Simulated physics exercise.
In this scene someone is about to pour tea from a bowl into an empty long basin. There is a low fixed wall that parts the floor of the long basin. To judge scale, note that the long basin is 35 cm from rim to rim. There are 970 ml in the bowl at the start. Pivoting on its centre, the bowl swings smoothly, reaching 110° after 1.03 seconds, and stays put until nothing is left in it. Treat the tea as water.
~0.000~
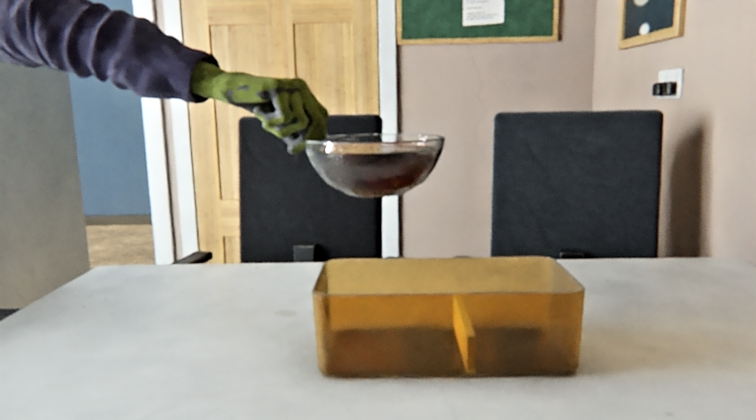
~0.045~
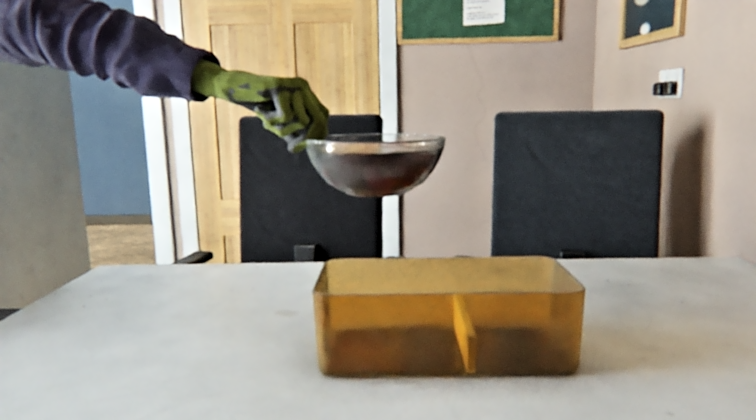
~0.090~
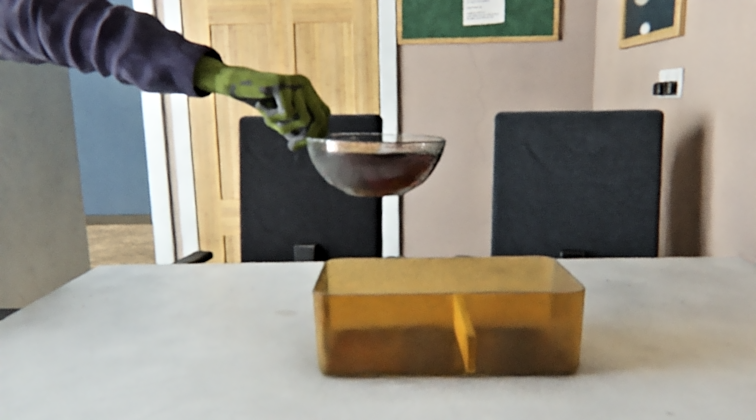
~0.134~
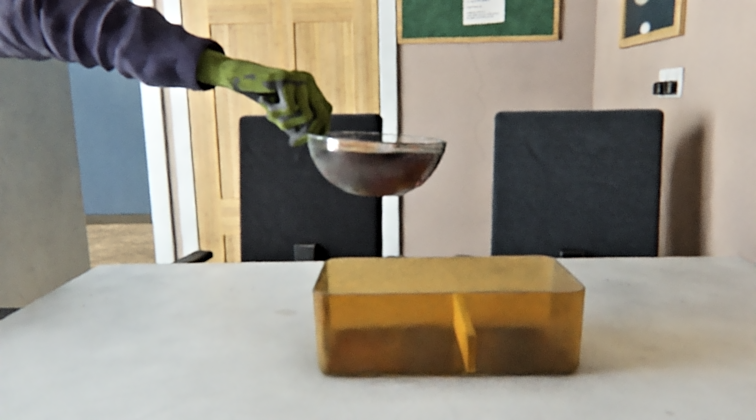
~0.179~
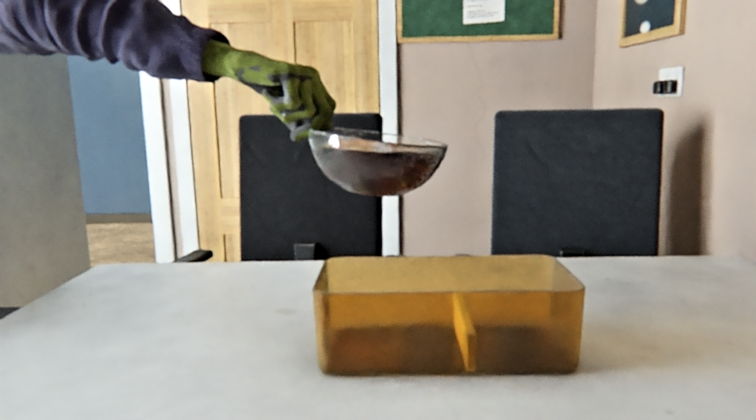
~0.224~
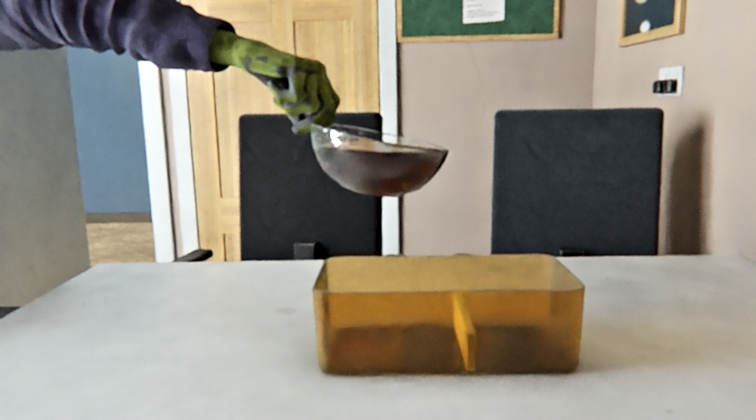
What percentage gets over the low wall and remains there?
71 %.
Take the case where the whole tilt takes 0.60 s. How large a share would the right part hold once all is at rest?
In that case, roughly 55 per cent.
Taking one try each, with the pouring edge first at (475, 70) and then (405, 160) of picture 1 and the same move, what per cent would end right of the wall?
I'd say 75 percent on the first go, 20 percent on the next.
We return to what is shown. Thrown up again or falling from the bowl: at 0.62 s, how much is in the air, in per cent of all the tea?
At that moment, about 44 percent.
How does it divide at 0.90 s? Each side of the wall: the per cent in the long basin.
Left roughly 26, right roughly 70.
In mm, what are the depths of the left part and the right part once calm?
Left part: About 8 mm; right part: About 32 mm.
By 0.62 s the tilt is 72° and 29 per cent is still to pour, 1 is left of the wall and 26 right of it.
By 0.90 s the tilt is 106° and 0 per cent is still to pour, 25 is left of the wall and 71 right of it.
By 1.20 s the tilt is 110° and 0 per cent is still to pour, 28 is left of the wall and 71 right of it.
By 1.53 s the tilt is 110° and 0 per cent is still to pour, 28 is left of the wall and 71 right of it.
At rest 28 per cent lies left of the wall, 71 right of it and 1 outside.
